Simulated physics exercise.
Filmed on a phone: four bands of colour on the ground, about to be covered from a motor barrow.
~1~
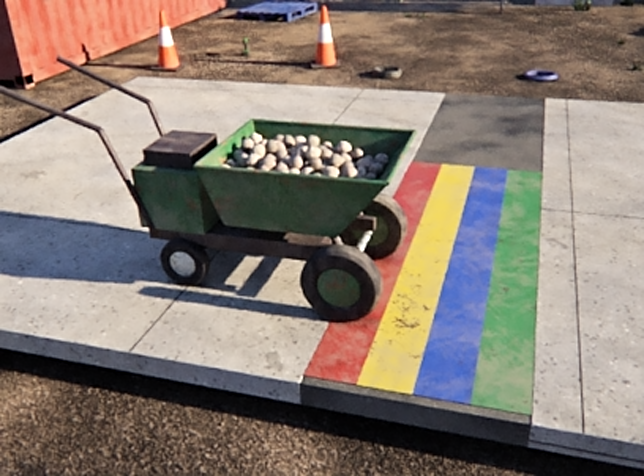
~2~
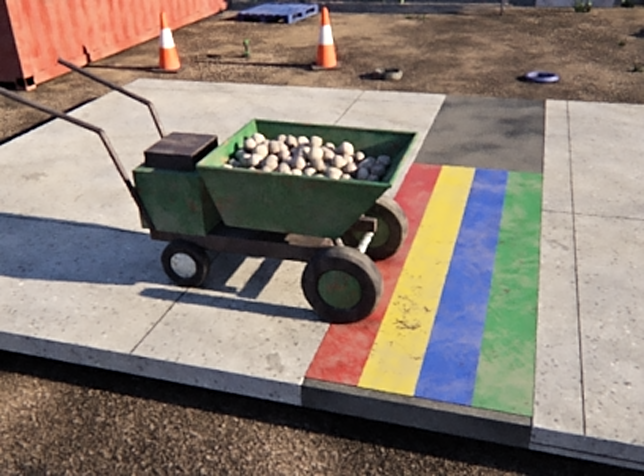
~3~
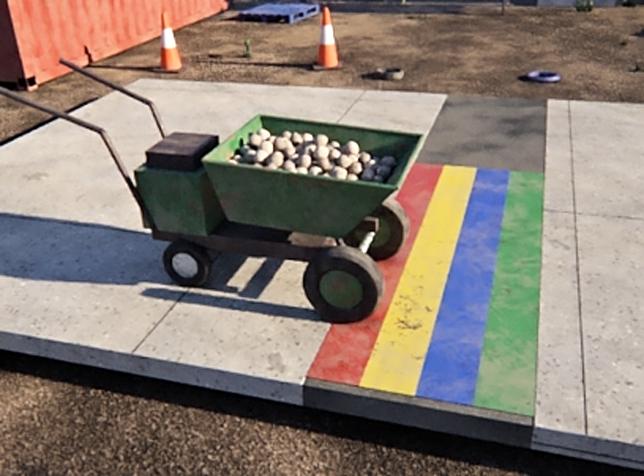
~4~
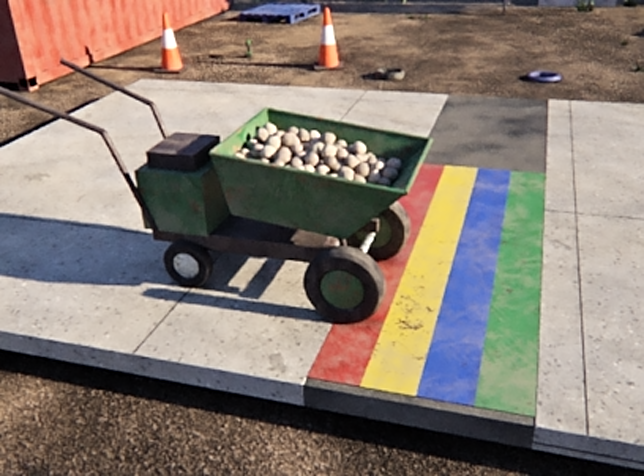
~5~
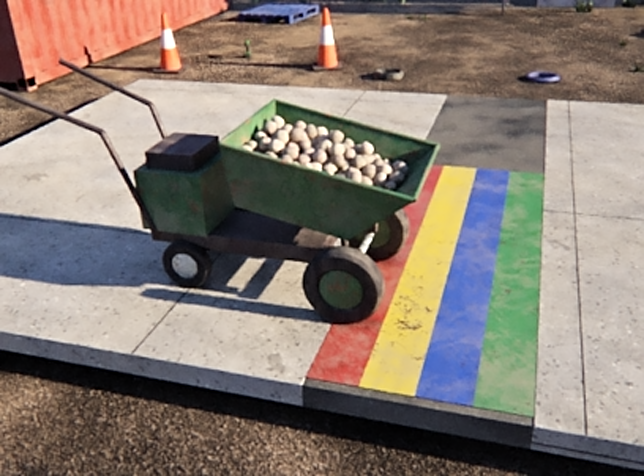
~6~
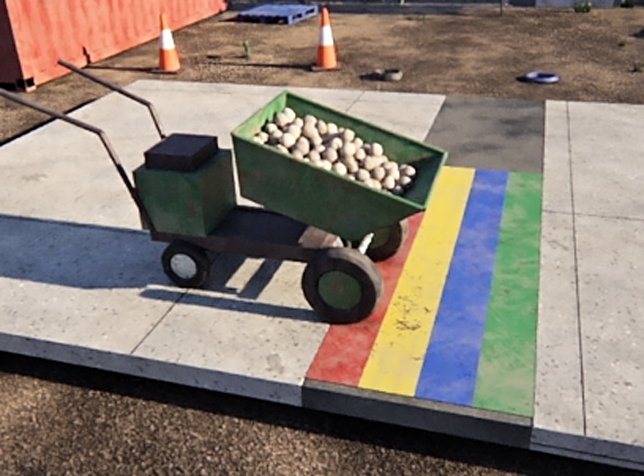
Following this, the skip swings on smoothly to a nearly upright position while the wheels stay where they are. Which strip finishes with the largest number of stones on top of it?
The green strip.
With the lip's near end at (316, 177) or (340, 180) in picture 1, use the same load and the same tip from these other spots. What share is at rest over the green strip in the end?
Result: 20 in a hundred, then 20 in a hundred.
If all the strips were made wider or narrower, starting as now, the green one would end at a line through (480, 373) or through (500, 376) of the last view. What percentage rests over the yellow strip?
First 0 in a hundred, then 0 in a hundred.
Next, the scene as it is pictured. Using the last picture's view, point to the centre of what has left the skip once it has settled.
Roughly at pixel (537, 307).
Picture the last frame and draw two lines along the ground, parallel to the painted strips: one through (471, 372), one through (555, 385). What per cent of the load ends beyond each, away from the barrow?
Estimate, first then second: 70 %, 30 %.
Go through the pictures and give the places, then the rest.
The first picture shows lip of the skip near (387, 184), level; top of the load near (294, 162), river pebbles; red strip near (345, 345); yellow strip near (396, 353); blue strip near (449, 362); green strip near (505, 370).
The second picture shows lip of the skip near (389, 186), level; top of the load near (296, 163).
The third picture shows lip of the skip near (396, 189), tipped barely; top of the load near (289, 153).
The fourth picture shows lip of the skip near (405, 193), tipped a little; top of the load near (284, 155).
The fifth picture shows lip of the skip near (414, 200), tipped a little; top of the load near (292, 151).
The sixth picture shows lip of the skip near (423, 210), tipped clearly; top of the load near (289, 143); red strip near (346, 347); yellow strip near (397, 355); blue strip near (450, 364); green strip near (506, 373).
Shortly afterwards, skip tipped steeply; the whole lot in the skip.
Next, skip tipped right over; near two thirds in the skip; only a few over the blue strip; near a quarter over the green strip; a little off the paint.
Some moments later, skip tipped right over; near a quarter in the skip; a little over the blue strip; near a third over the green strip; near a third off the paint.
In the end, skip tipped right over; near a quarter in the skip; none at all over the red strip; only a few over the yellow strip; a little over the blue strip; near a third over the green strip; near a third off the paint.
